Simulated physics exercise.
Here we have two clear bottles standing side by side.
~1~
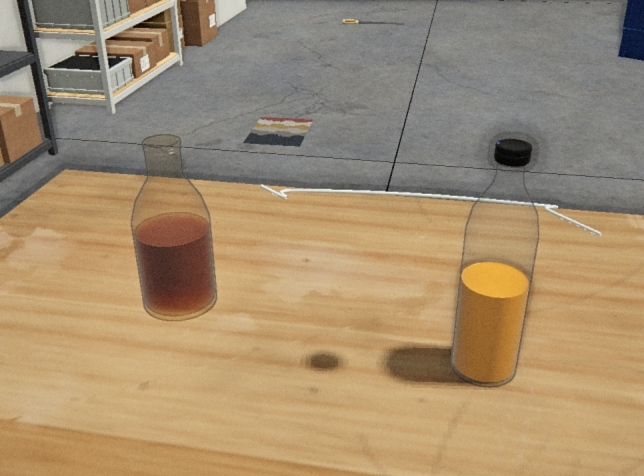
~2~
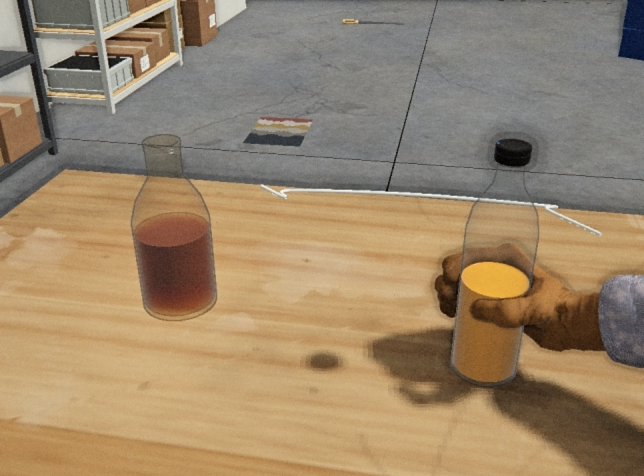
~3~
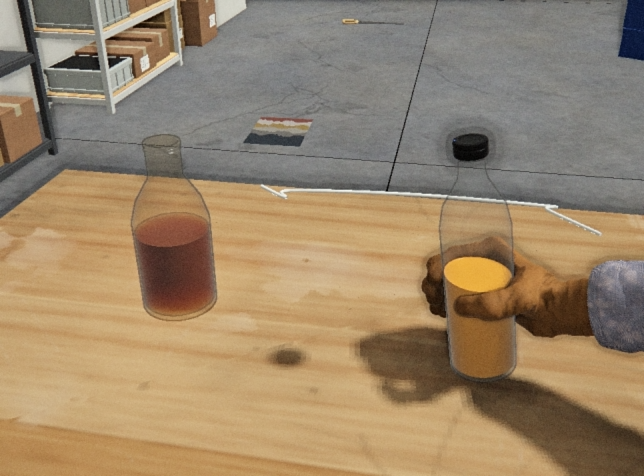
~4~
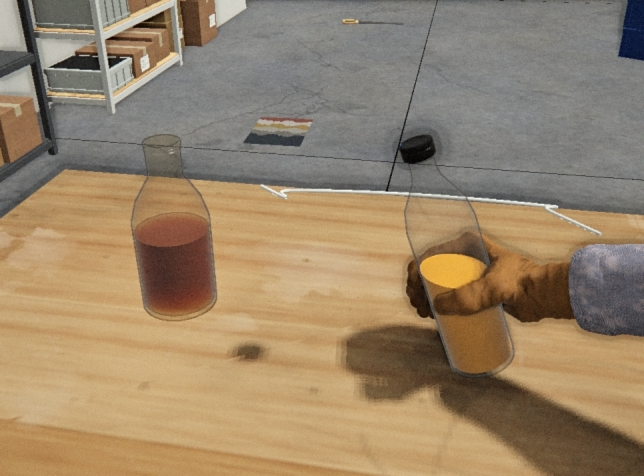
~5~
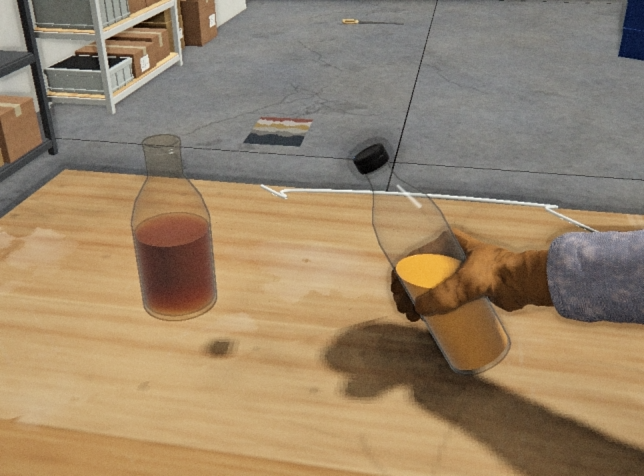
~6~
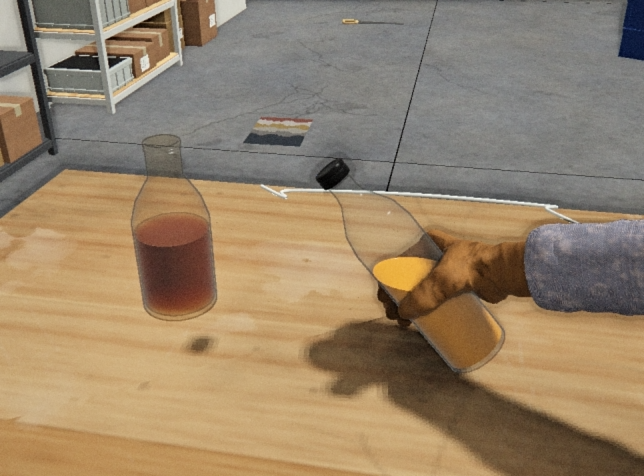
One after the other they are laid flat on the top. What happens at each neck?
The left one runs out and the right one stays dry.
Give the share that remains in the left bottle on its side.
Some 40 per cent.
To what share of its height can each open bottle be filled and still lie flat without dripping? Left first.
In turn 18 and 26 per cent.
Next, the right bottle is nearly down; right bottle, dry at the neck.
After that, the right bottle lies flat; right bottle, dry at the neck.
Finally, both lie flat; right bottle, dry at the neck; left bottle, some has come out.
